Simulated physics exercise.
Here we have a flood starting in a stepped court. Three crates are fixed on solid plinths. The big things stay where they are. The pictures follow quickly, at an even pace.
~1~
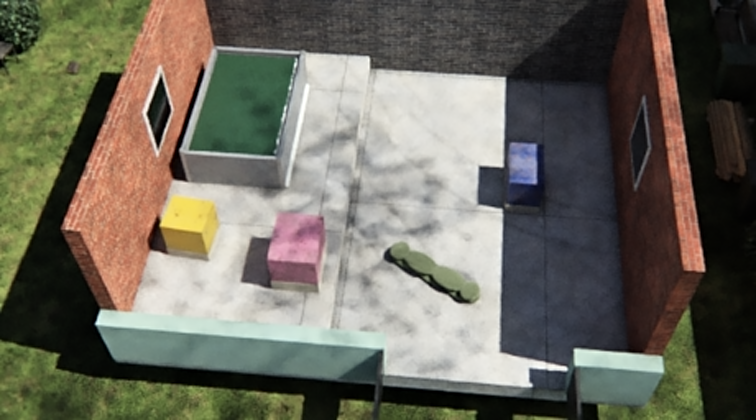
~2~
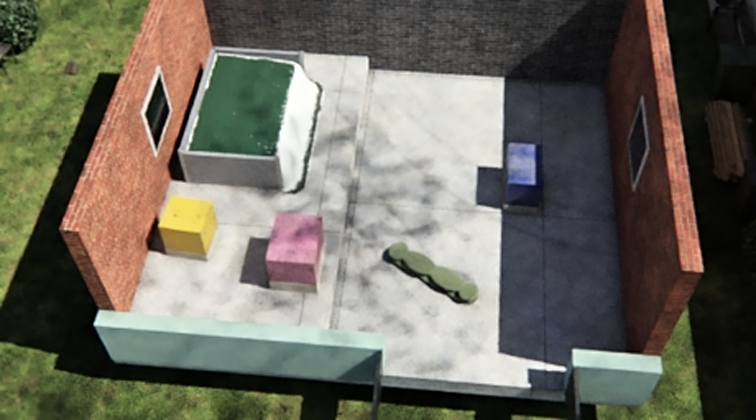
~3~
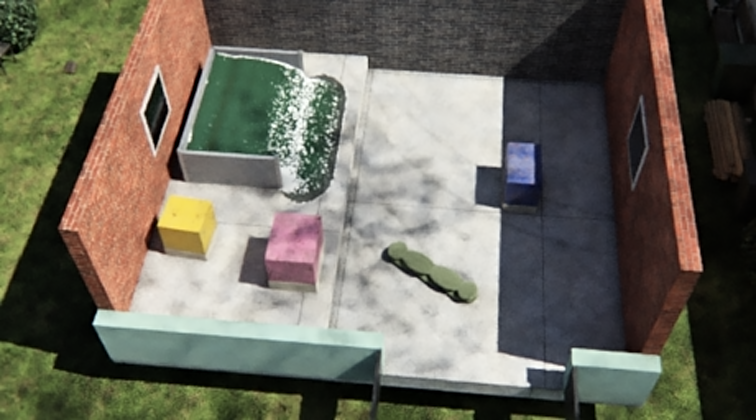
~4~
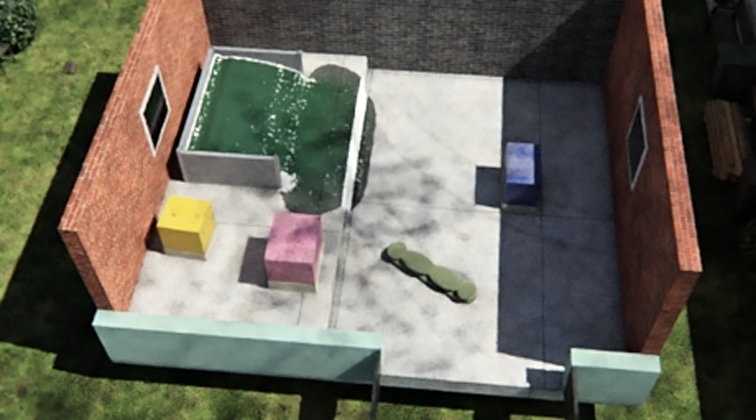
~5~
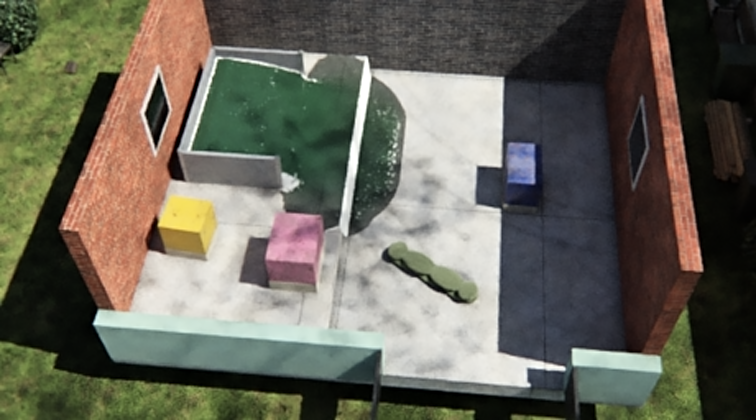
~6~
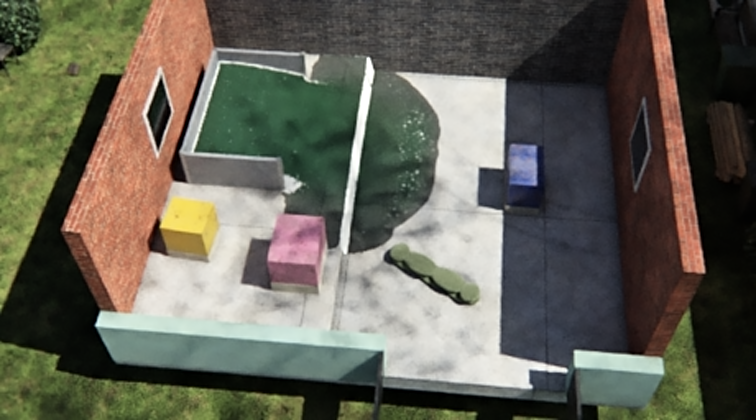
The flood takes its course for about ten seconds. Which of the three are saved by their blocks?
In the end: The blue crate gets wet; the pink crate stays dry; the yellow crate stays dry.
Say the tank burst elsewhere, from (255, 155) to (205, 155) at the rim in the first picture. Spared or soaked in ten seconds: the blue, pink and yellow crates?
My reading: The blue crate escapes it; the pink crate is soaked; the yellow crate takes water.
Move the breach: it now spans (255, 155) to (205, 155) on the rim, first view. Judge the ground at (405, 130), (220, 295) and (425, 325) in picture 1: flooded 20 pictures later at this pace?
One after the other: Clear, flooded, covered.
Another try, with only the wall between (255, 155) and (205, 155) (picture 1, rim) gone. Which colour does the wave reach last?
It is the crate marked blue.
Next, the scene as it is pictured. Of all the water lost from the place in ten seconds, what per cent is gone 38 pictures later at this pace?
About 35 per cent.
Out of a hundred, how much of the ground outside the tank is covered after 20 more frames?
Near 70 in a hundred.
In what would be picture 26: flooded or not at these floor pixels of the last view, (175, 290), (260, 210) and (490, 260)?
One after the other: No water, not flooded, wet.
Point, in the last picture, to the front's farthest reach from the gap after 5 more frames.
Around (575, 138).
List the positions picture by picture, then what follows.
In the first frame, still water in the tank at (246, 103).
In the second frame, the front is at (286, 192), out from the gap at (291, 124).
In the third frame, the front is at (303, 198), out from the gap at (290, 125).
In the fourth frame, water pours out at (290, 126) and has run to (336, 204).
In the fifth frame, water pours out at (291, 126) and has run to (359, 226).
In the sixth frame, the front is at (435, 121), out from the gap at (293, 128).
A moment on, water covers 45 % of the floor; the blue crate water round its plinth, the pink crate water round its plinth, the yellow crate not reached.
Next, water covers 60 % of the floor; the blue crate water round its plinth, the pink crate water round its plinth, the yellow crate not reached.
Then, water covers 70 % of the floor; the blue crate water round its plinth, the pink crate water round its plinth, the yellow crate not reached.
Later, water covers 70 % of the floor; the blue crate water round its plinth, the pink crate water round its plinth, the yellow crate not reached.
In the end, water covers 70 % of the floor; the blue crate was topped, the pink crate stayed above the water, the yellow crate stayed above the water.
